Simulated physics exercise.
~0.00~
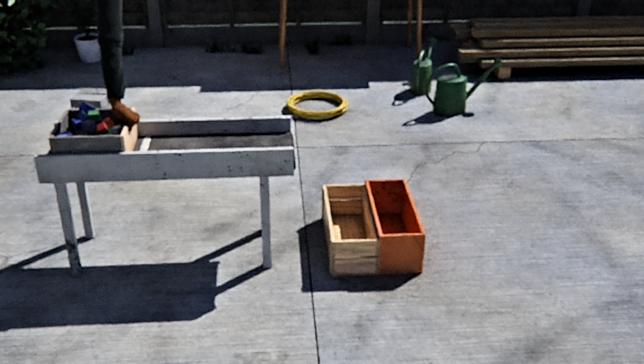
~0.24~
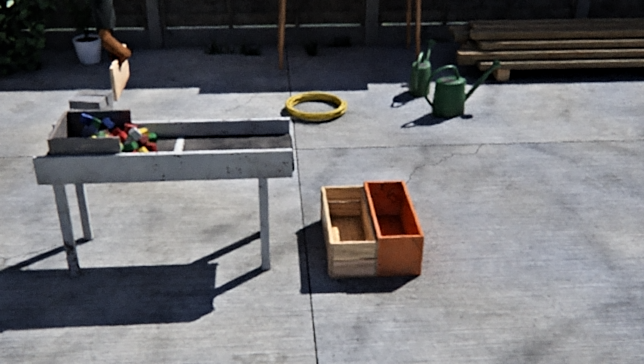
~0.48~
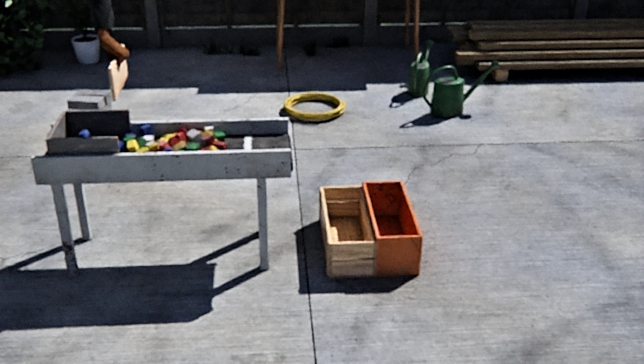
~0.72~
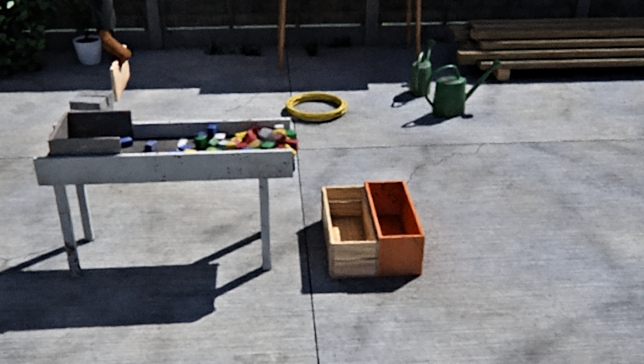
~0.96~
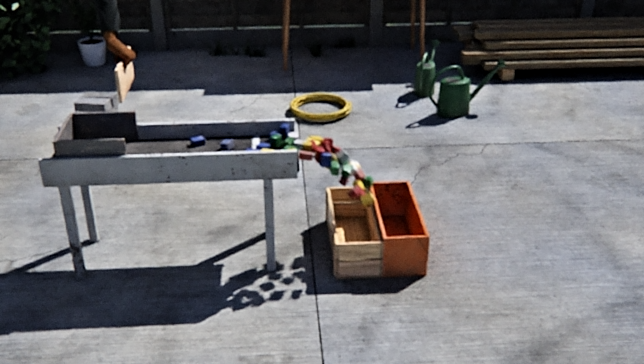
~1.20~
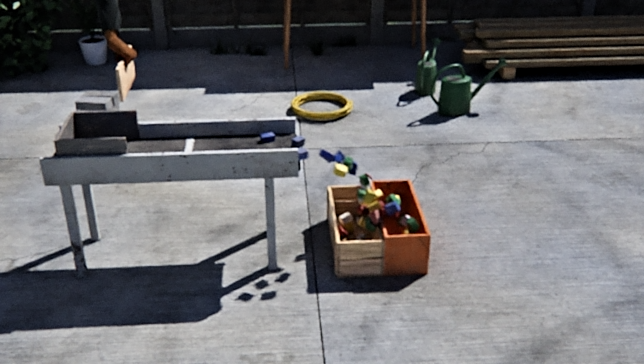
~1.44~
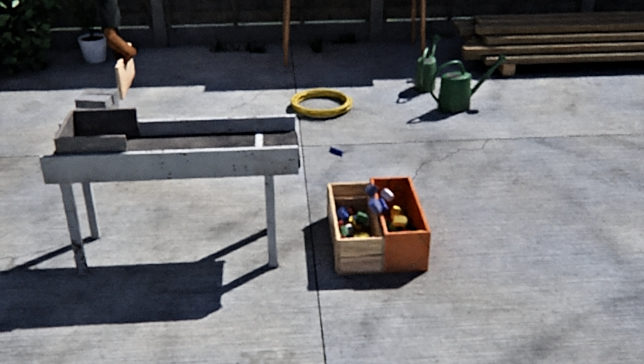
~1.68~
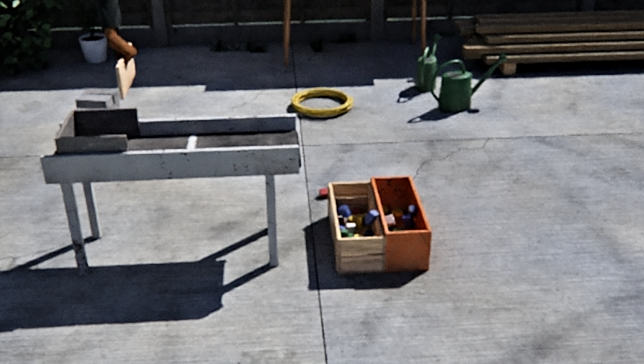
A raised grey trough on legs held a pile of colourful toy bricks that slid right once the gate lifted, then spilled off the end into the wooden bin and the orange tote, leaving one brick on the ground just short of the bin.
